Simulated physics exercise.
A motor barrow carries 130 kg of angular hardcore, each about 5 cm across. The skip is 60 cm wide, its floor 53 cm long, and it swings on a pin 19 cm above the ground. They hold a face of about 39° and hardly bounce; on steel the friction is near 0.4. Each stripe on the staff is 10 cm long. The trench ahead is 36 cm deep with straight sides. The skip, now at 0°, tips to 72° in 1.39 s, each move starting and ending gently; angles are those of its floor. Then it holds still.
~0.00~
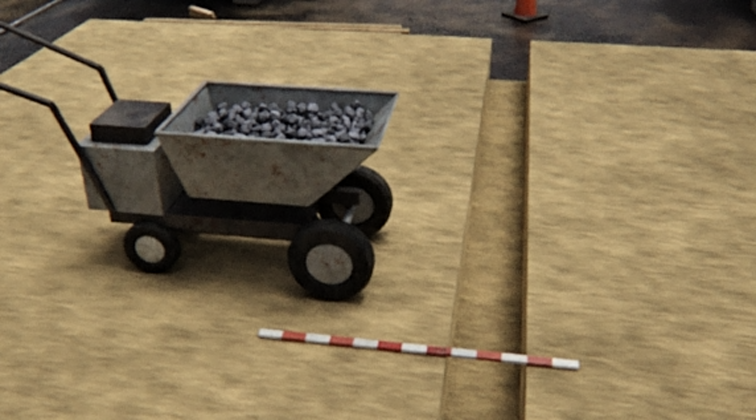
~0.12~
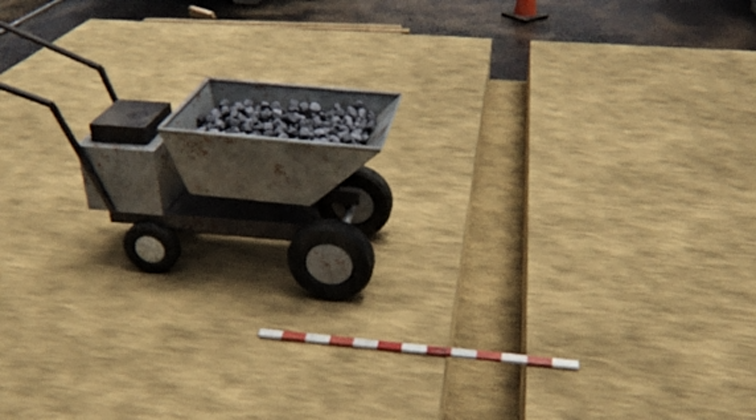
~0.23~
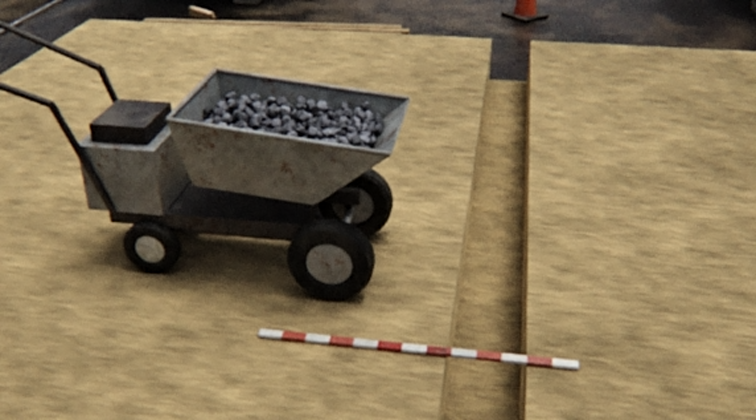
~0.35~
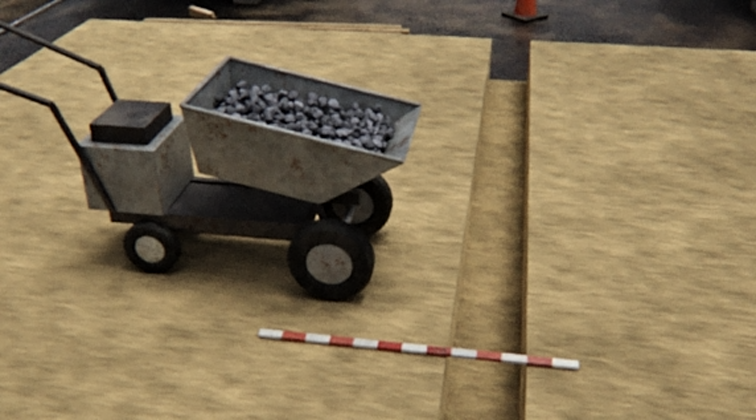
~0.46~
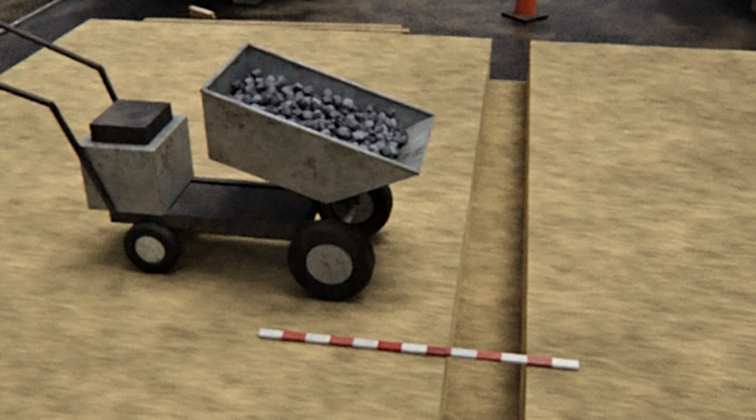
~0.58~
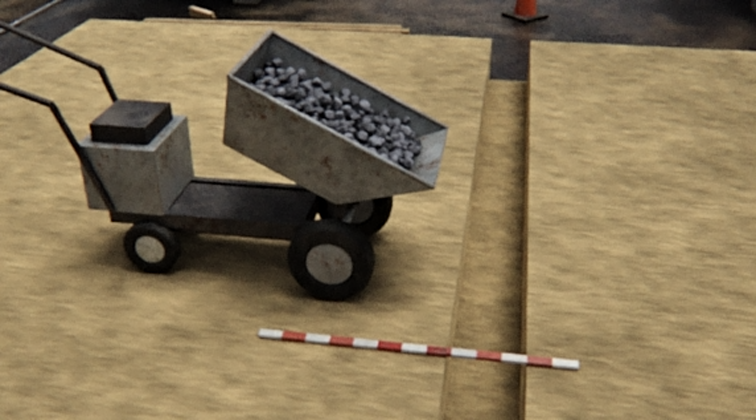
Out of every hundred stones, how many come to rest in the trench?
Close to 86 in a hundred.
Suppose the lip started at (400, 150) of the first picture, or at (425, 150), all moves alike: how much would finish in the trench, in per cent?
About 65 and 40 per cent.
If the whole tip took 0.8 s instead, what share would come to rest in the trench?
It would be near 70 per cent.
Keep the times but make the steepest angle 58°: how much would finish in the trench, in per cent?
In that case some 40 per cent.
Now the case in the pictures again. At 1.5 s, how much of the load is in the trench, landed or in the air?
About 30 per cent by then.
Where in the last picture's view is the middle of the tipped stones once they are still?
Their middle is at about (500, 318).
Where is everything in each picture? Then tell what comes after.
The first frame shows lip at (377, 148), floor tilted 0°, highest stones at (333, 116).
The second frame shows lip at (381, 150), floor tilted 1°, highest stones at (291, 116); the stones move at 0.2 m/s on average.
In the third frame, the skip is at 5°, its lip at (390, 154); the top of the load is at (255, 110); the stones move at 0.4 m/s on average.
The fourth frame shows lip at (403, 162), floor tilted 11°, highest stones at (247, 97); the stones move at 0.5 m/s on average.
The fifth frame shows lip at (419, 173), floor tilted 19°, highest stones at (257, 84); the stones move at 0.6 m/s on average.
The sixth frame shows lip at (435, 188), floor tilted 27°, highest stones at (275, 73); the stones move at 0.7 m/s on average.
After 1.0 s the floor is at 61°; 100 % in the skip; the foremost stones are at (467, 225).
After 1.5 s the floor is at 72°; 65 % in the skip, 31 % in the trench, 4 % past the trench; the foremost stones are at (560, 278).
After 1.8 s the floor is at 72°; 26 % in the skip, 60 % in the trench, 14 % past the trench; the foremost stones are at (633, 293).
After 3.8 s the floor is at 72°; 0 % in the skip, 86 % in the trench, 14 % past the trench; the foremost stones are at (655, 300).
